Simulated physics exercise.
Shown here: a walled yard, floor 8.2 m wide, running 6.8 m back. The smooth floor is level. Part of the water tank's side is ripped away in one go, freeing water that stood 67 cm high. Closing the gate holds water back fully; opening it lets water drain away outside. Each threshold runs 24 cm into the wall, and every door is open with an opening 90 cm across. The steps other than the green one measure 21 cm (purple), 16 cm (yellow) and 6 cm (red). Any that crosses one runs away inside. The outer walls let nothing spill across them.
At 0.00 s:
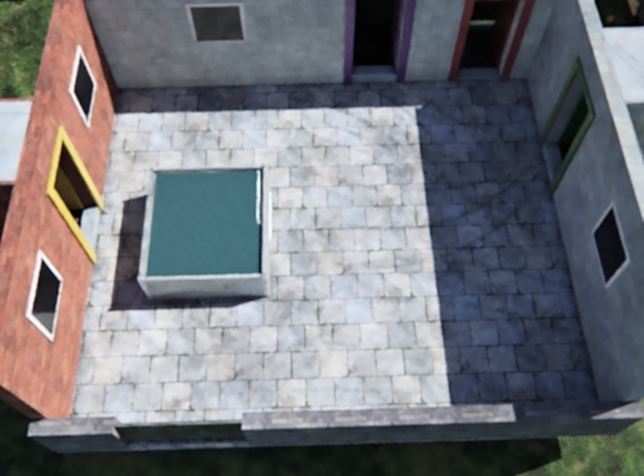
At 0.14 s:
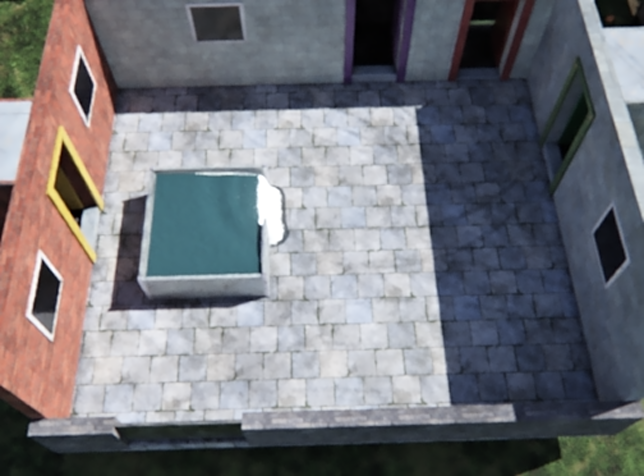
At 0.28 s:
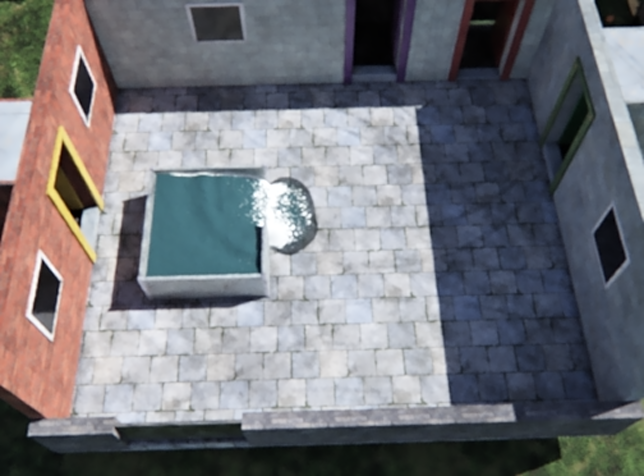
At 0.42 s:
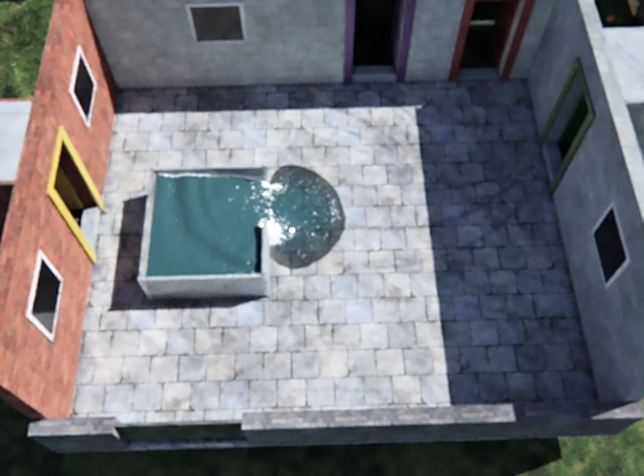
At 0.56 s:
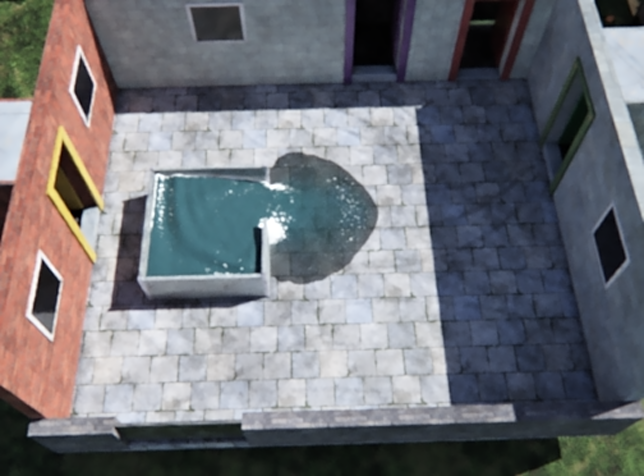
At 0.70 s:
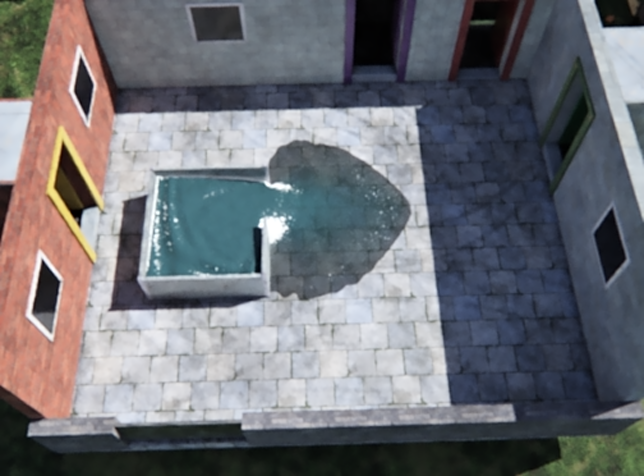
In a walled yard paved with pale stone, a rectangular tank of still, teal water opens on its right side, and water bursts out in white foam, then spreads rightward across the paving in a widening, dark, rounded sheet.
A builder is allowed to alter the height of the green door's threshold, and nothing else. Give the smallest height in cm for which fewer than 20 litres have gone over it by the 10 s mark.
About 13.5 cm.
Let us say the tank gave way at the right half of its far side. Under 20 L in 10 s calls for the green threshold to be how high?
The answer is some 7.0 cm.
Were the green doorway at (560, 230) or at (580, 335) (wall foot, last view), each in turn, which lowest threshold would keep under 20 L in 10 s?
You'd want about 13.0 cm there first, then about 7.5 cm.
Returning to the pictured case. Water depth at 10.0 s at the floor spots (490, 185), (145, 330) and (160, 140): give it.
Depths in order: 6 / 1 / 1 cm.
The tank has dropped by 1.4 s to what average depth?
Averaged depth comes out at about 46 cm.
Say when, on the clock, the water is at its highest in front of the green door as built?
2.8 s.
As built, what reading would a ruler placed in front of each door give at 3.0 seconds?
In cm - green: 18, purple: 9, yellow: 0, red: 9.
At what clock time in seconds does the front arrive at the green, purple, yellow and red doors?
Green 1.6 s, purple 1.8 s, yellow not in the 10 s, red 2.2 s.
After 1.4 s water covers 25 % of the floor, deepest (33 cm) near (281, 213); it has not reached the green door.
After 3.0 s water covers 50 % of the floor, deepest (34 cm) near (524, 83); 18 cm at the green door, 0 litres in over its 18 cm threshold.
After 10.0 s water covers 85 % of the floor, deepest (10 cm) near (597, 415); 6 cm at the green door, 2 litres in over its 18 cm threshold.
At the green door as built, the water arrived by 1.7 s and peaked near 21 cm at 2.8 s.
Run again over the same 10 s with other heights there, 43 litres in over 11 cm, 10 litres over 15 cm. The limit of 20 litres is kept from about 13.5 cm up.
